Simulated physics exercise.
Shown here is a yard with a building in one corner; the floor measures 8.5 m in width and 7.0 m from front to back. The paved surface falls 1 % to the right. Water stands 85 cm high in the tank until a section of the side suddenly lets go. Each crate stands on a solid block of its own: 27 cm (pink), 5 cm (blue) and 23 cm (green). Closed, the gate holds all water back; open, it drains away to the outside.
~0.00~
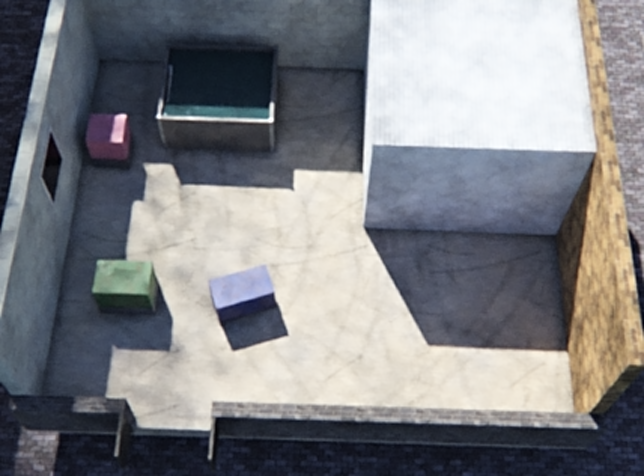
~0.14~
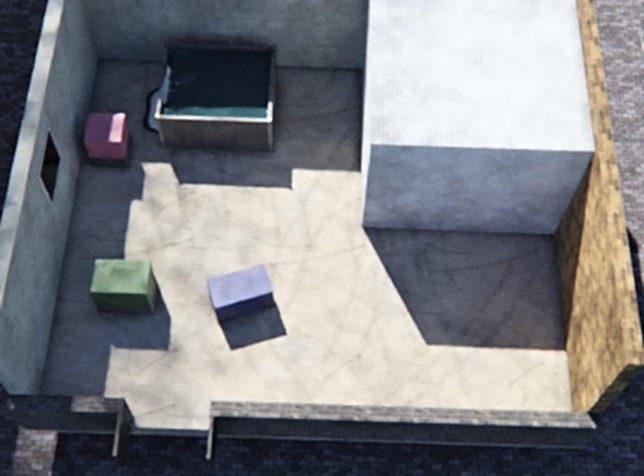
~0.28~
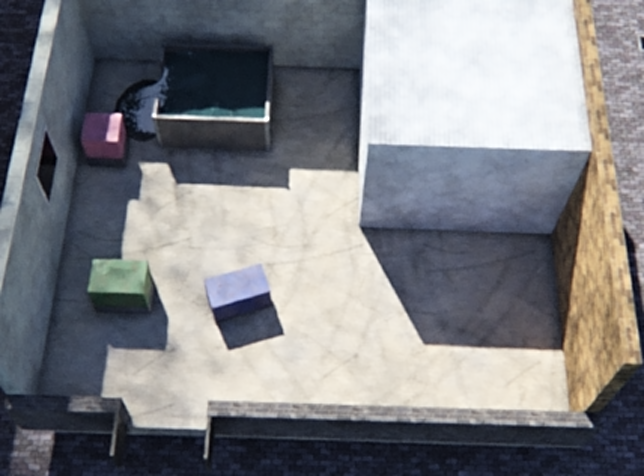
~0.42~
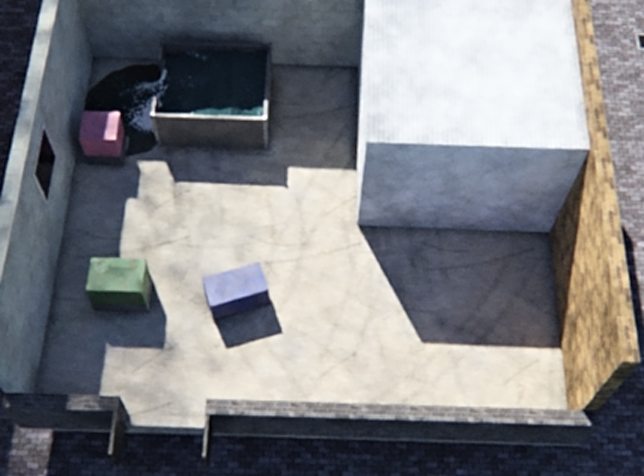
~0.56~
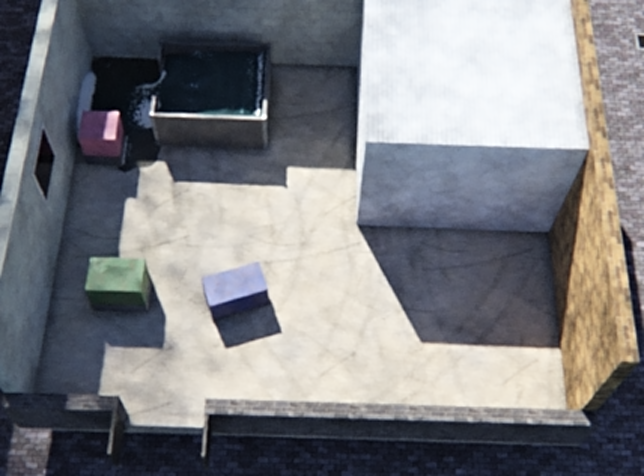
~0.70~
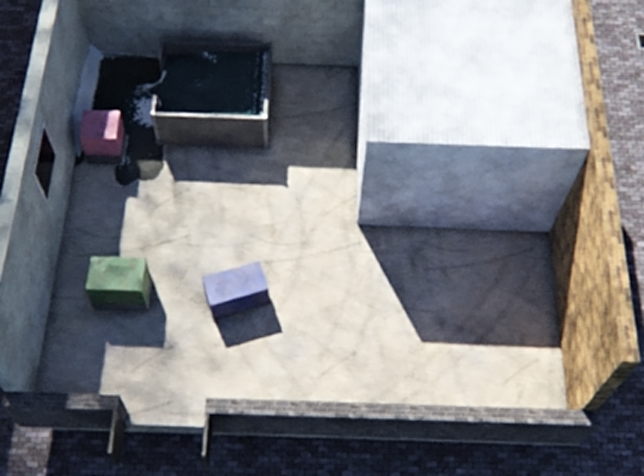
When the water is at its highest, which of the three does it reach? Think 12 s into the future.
The pink crate is reached; the blue crate is reached; the green crate is not reached.
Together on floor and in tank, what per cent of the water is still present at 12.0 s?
It comes to near 96 per cent.
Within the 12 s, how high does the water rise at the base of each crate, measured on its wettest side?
Topping out, pink sees 43, blue sees 13 and green sees 17, all in cm.
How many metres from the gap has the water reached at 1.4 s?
It's close to 3.4 metres.
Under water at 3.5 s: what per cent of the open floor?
Covered: Roughly 35 %.
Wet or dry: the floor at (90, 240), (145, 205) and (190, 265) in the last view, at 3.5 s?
Going through the three points: Awash, then awash, then awash.
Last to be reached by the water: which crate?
That would be the blue one.
After 1.4 s water covers 10 % of the floor and is deepest (54 cm) near (93, 61); pink plinth reached, blue plinth not reached, green plinth not reached.
After 2.2 s water covers 20 % of the floor and is deepest (48 cm) near (93, 61); pink plinth reached, blue plinth not reached, green plinth reached.
After 3.5 s water covers 35 % of the floor and is deepest (37 cm) near (84, 115); pink plinth reached, blue plinth reached, green plinth reached.
After 7.0 s water covers 75 % of the floor and is deepest (20 cm) near (120, 133); pink plinth reached, blue plinth reached, green plinth reached.
After 12.0 s water covers 95 % of the floor and is deepest (13 cm) near (548, 235); highest at the pink plinth 43 cm, highest at the blue plinth 13 cm, highest at the green plinth 17 cm.
